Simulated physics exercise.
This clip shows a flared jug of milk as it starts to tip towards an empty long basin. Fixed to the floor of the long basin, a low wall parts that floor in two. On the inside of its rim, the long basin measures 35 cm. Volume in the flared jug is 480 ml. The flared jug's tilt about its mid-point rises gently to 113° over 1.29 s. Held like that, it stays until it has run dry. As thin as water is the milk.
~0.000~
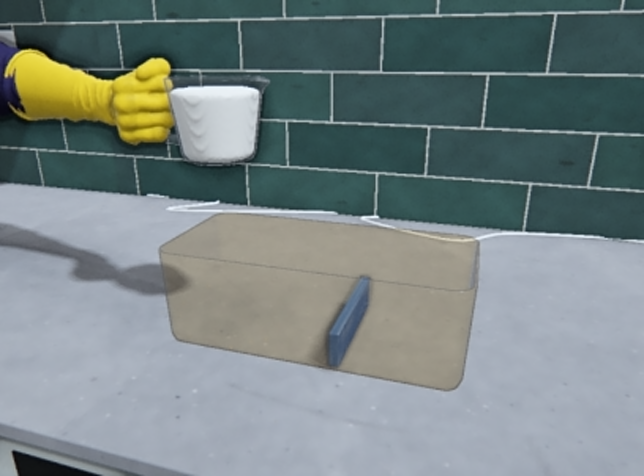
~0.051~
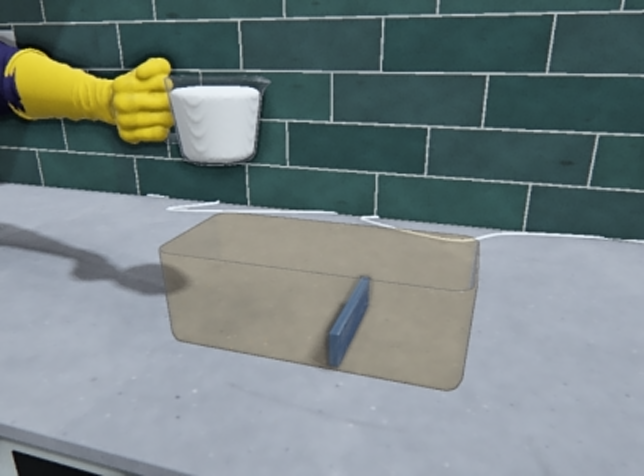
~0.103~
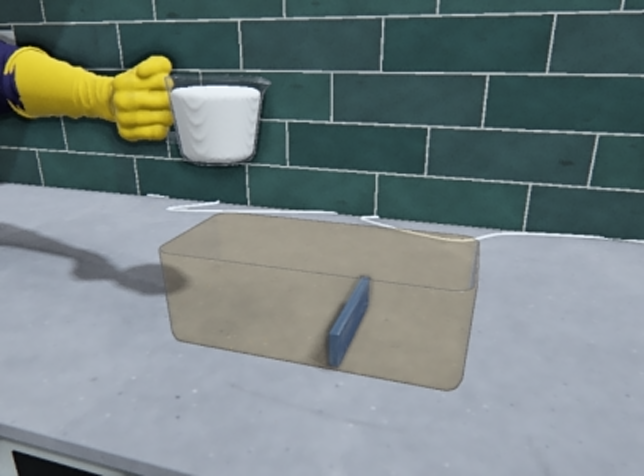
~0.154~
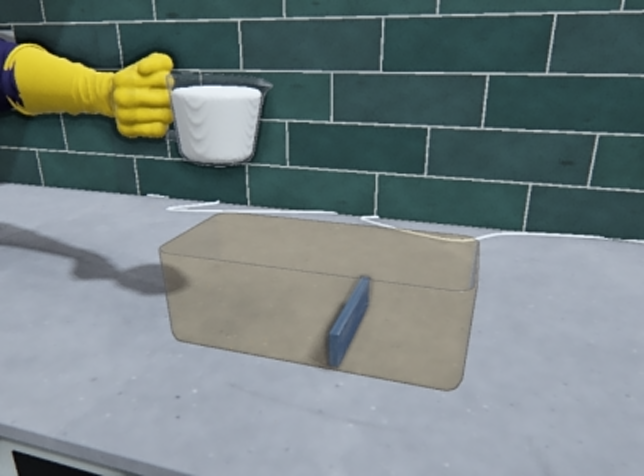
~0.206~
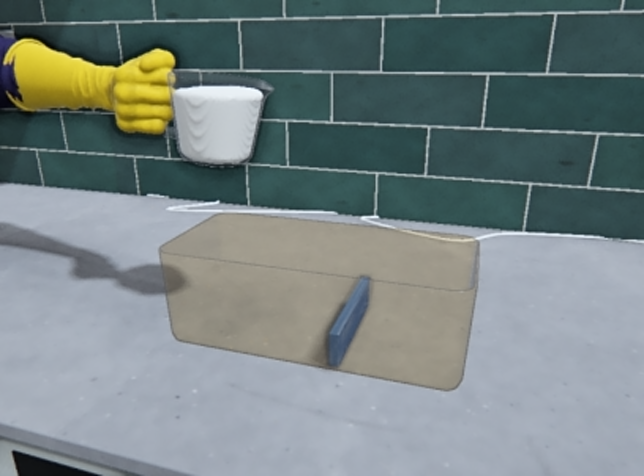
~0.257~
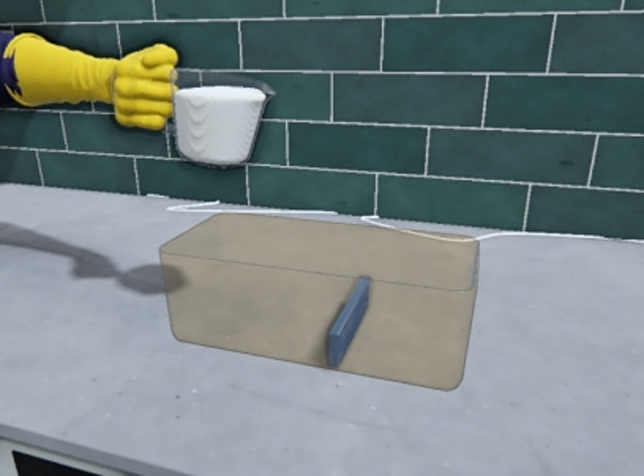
On a grey counter against green tiles, a yellow-gloved hand held a clear jug of milk above and left of a long tan basin, then slowly tilted it slightly to the right.
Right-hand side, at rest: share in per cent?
4 per cent.
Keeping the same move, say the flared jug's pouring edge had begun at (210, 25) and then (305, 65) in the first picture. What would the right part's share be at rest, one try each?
I'd expect close to 5 per cent and then close to 70 per cent.
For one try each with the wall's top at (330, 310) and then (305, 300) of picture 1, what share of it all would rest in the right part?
One try each: Around 50 percent and then around 80 percent.
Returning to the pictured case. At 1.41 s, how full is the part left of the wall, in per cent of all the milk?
The left part holds close to 94 per cent.
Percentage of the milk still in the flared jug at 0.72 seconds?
Roughly 64 %.
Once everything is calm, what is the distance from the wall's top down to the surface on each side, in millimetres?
Left side: Around 28 mm. Right side: Around 42 mm.
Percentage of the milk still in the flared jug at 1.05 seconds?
8 %.
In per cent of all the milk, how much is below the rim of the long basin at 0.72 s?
Near 12 in a hundred.
Then, 0.72 s in, the tilt is 66° and 65 per cent is still to pour, 12 is left of the wall and 0 right of it.
Then, 1.05 s in, the tilt is 104° and 8 per cent is still to pour, 78 is left of the wall and 1 right of it.
Then, 1.41 s in, the tilt is 113° and 0 per cent is still to pour, 94 is left of the wall and 4 right of it.
Then, 1.79 s in, the tilt is 113° and 0 per cent is still to pour, 93 is left of the wall and 4 right of it.
Finally, 93 per cent lies left of the wall, 4 right of it and 2 outside.
